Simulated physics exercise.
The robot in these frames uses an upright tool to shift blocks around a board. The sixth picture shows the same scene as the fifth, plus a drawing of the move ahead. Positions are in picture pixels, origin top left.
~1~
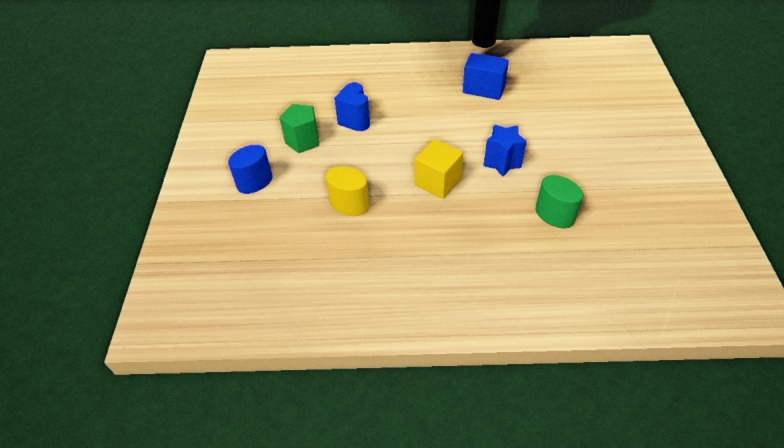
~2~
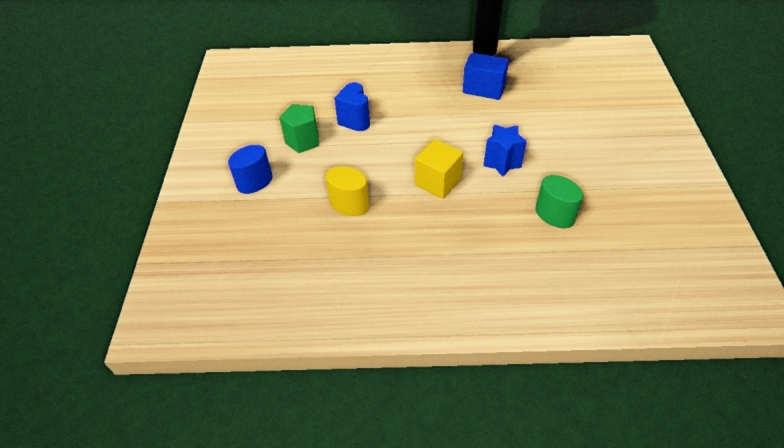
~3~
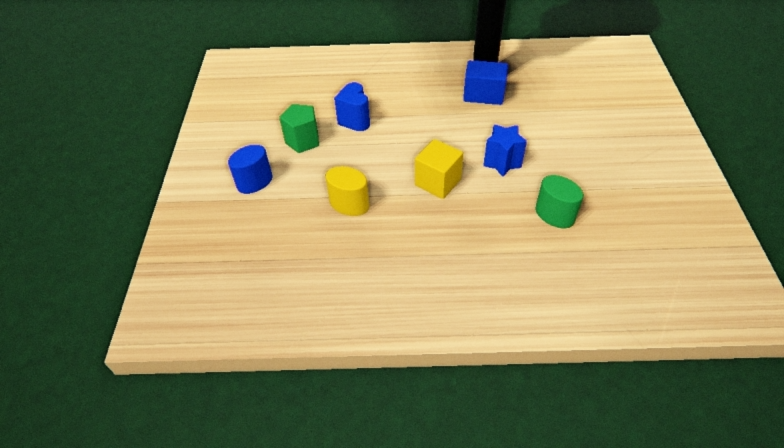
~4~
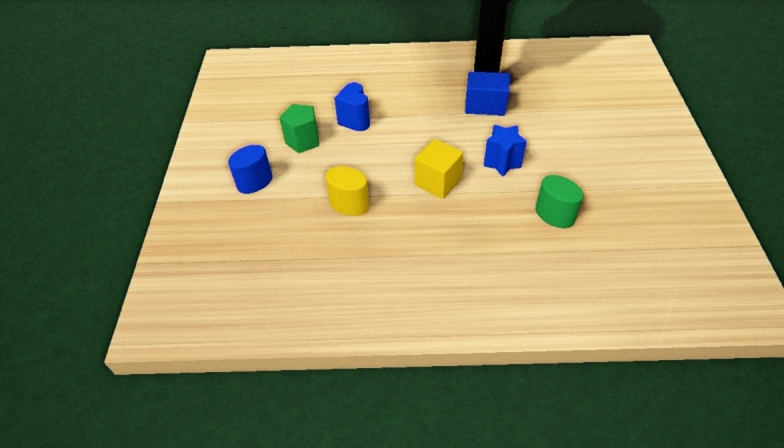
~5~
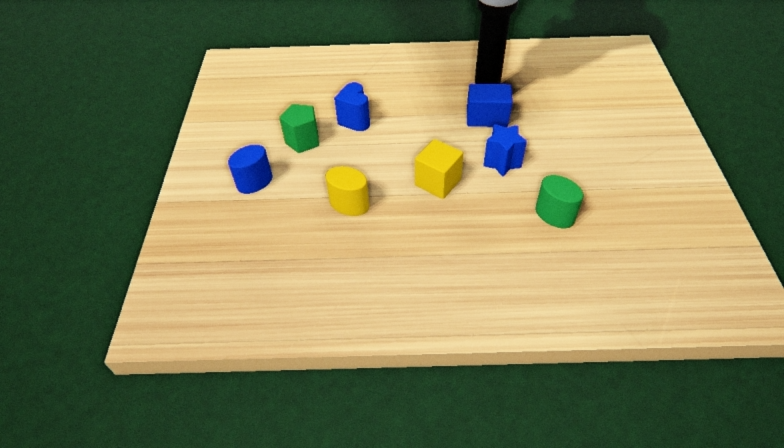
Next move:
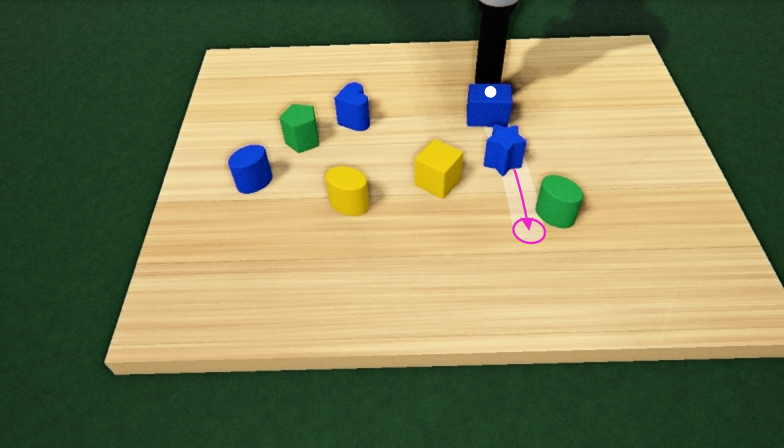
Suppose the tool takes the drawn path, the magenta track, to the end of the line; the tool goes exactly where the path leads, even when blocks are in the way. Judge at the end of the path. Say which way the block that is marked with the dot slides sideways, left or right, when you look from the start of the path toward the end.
The right-hand side.
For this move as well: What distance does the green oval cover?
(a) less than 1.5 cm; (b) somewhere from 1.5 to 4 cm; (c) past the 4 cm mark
Letter b.
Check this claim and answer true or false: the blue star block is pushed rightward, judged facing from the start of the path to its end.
That statement is accurate.
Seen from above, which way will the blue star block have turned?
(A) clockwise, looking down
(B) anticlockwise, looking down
Choice A: Clockwise, looking down.
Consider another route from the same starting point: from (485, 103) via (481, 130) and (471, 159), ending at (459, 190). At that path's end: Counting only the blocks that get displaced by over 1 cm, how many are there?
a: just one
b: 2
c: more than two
The one that fits is c, more than two.
The drawn path runs from (485, 103) over (511, 160) to (529, 231); the dot is on the blue rectangle.
On the path given first. One third of the way, tool at (507, 119); blue rectangle at (505, 131), turned 15° clockwise; blue star block at (513, 154).
Two thirds of the way, tool at (522, 162); blue rectangle at (518, 176), turned 20° clockwise; blue star block at (519, 203), turned 20° clockwise.
At the end, tool at (534, 211); yellow square piece not moved; blue rectangle at (517, 223), turned 45° clockwise; blue star block at (504, 251), turned 40° clockwise; green oval at (574, 203), turned 70° anticlockwise.
